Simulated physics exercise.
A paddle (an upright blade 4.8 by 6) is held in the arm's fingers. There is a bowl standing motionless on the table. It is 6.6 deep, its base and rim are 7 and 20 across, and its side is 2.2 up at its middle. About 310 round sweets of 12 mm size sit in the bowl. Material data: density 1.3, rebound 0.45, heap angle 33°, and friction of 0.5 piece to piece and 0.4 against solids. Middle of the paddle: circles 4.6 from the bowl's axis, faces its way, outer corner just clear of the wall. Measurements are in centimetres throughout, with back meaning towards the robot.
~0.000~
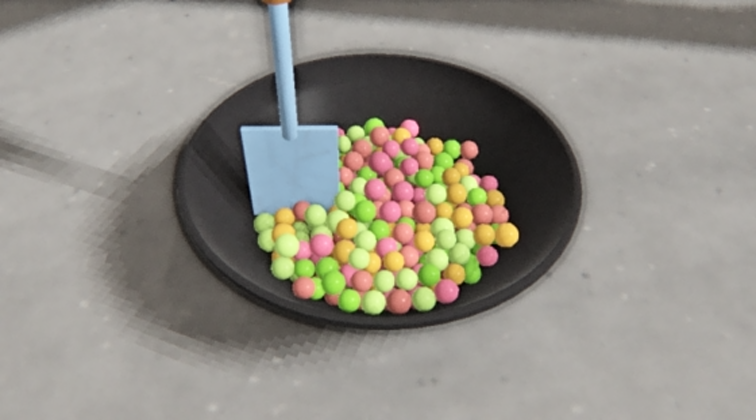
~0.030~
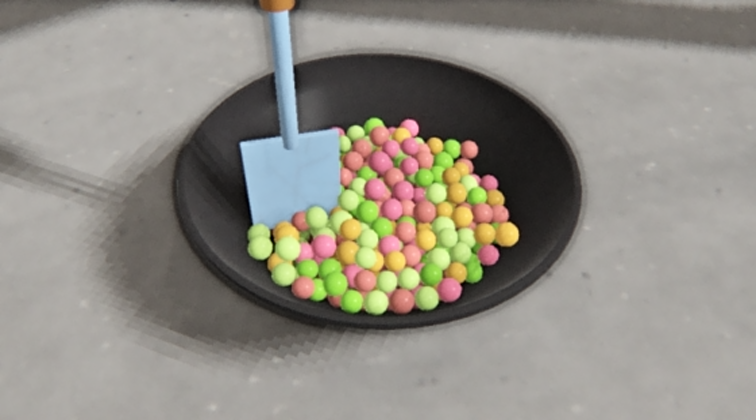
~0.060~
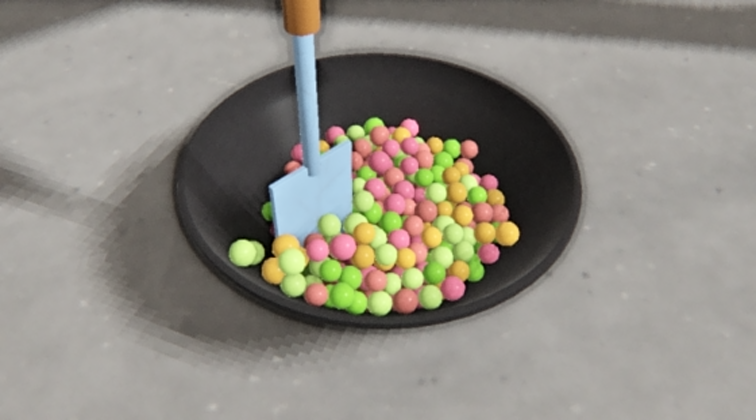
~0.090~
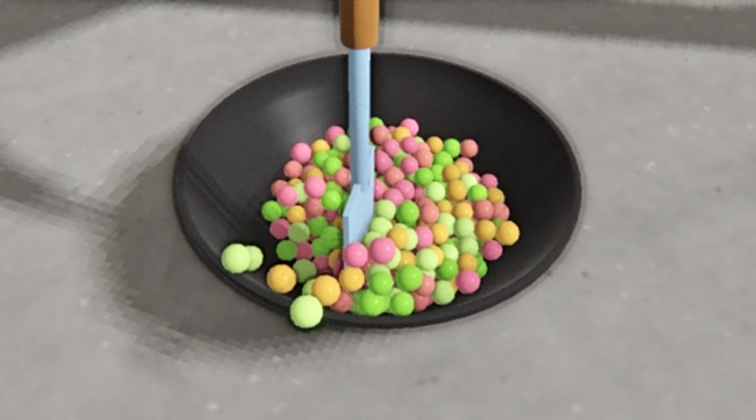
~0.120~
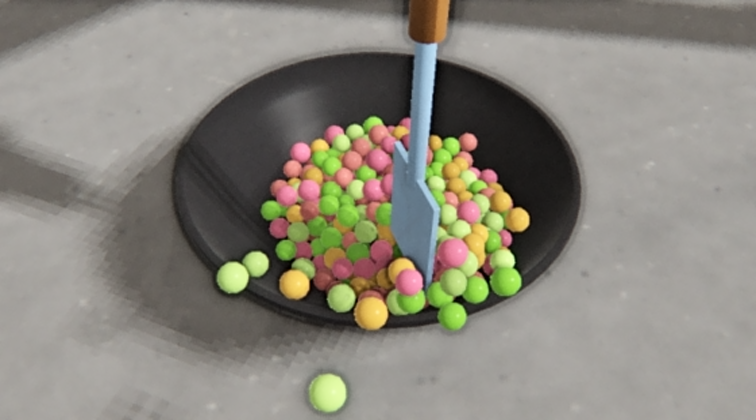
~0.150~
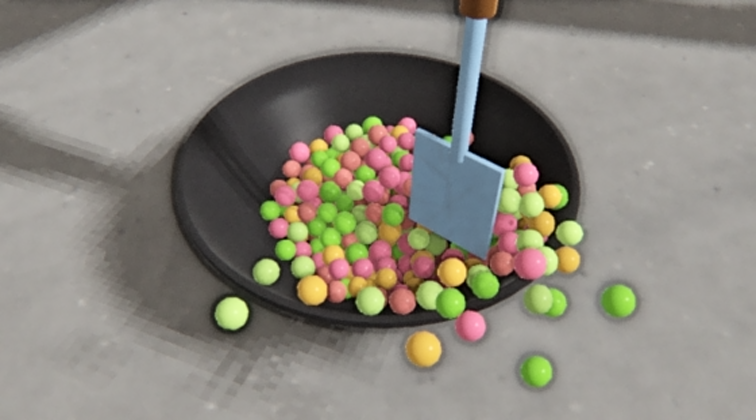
A pale blue paddle with an orange-brown handle stands at the left of a dark bowl of pink, green and orange balls, then sweeps along the near side to the right, turning as it pushes through them. Several balls roll over the near and right rim onto the grey table.
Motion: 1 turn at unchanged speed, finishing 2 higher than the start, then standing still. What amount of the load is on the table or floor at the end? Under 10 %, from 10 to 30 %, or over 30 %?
From 10 to 30 %.
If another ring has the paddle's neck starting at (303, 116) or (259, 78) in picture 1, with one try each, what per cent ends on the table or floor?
25 and 0 per cent.
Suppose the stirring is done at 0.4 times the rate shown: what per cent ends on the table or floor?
That gives some 0 percent.
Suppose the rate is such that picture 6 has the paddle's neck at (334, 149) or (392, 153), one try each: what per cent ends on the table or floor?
Close to 0 and 5 in a hundred.
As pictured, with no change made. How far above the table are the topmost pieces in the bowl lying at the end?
Top height: Around 5.5 cm.
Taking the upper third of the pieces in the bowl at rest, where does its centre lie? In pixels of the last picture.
(360, 183).
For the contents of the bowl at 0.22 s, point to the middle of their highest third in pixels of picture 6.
Centre estimate: Approx. (424, 137) px.
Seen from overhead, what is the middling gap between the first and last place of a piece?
Around 1 cm.
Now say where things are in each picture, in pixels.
Paddle neck at (287, 103), 0° round; upper third of the load around (385, 198), from x 265 to 505, top at y 130; 306 in the bowl, in the first frame.
Paddle neck at (288, 112), 12° round; upper third of the load around (382, 210), from x 260 to 505, top at y 130, in the second frame.
Paddle neck at (310, 138), 43° round; upper third of the load around (382, 219), from x 245 to 505, top at y 130, in the third frame.
Paddle neck at (359, 153), 76° round; upper third of the load around (398, 221), from x 235 to 505, top at y 130; 305 in the bowl, 1 in flight or on the tool, in the fourth frame.
Paddle neck at (418, 148), 108° round; upper third of the load around (437, 217), from x 235 to 515, top at y 125; 301 in the bowl, 5 in flight or on the tool, in the fifth frame.
Paddle neck at (462, 124), 140° round; upper third of the load around (467, 201), from x 230 to 620, top at y 125; 294 in the bowl, 12 in flight or on the tool, in the sixth frame.
After 0.22 s, 220° round, highest piece 11 above the table; 274 in the bowl, 32 in flight or on the tool.
After 0.30 s, 299° round, highest piece 10 above the table; 258 in the bowl, 17 on the table or floor, 31 in flight or on the tool.
After 0.53 s, 0° round, highest piece 6 above the table; 243 in the bowl, 63 on the table or floor.
After 1.23 s, 0° round, highest piece 5 above the table; 243 in the bowl, 63 on the table or floor.
At rest, 243 in the bowl, 63 on the table or floor. That is 21 % on the table or floor.
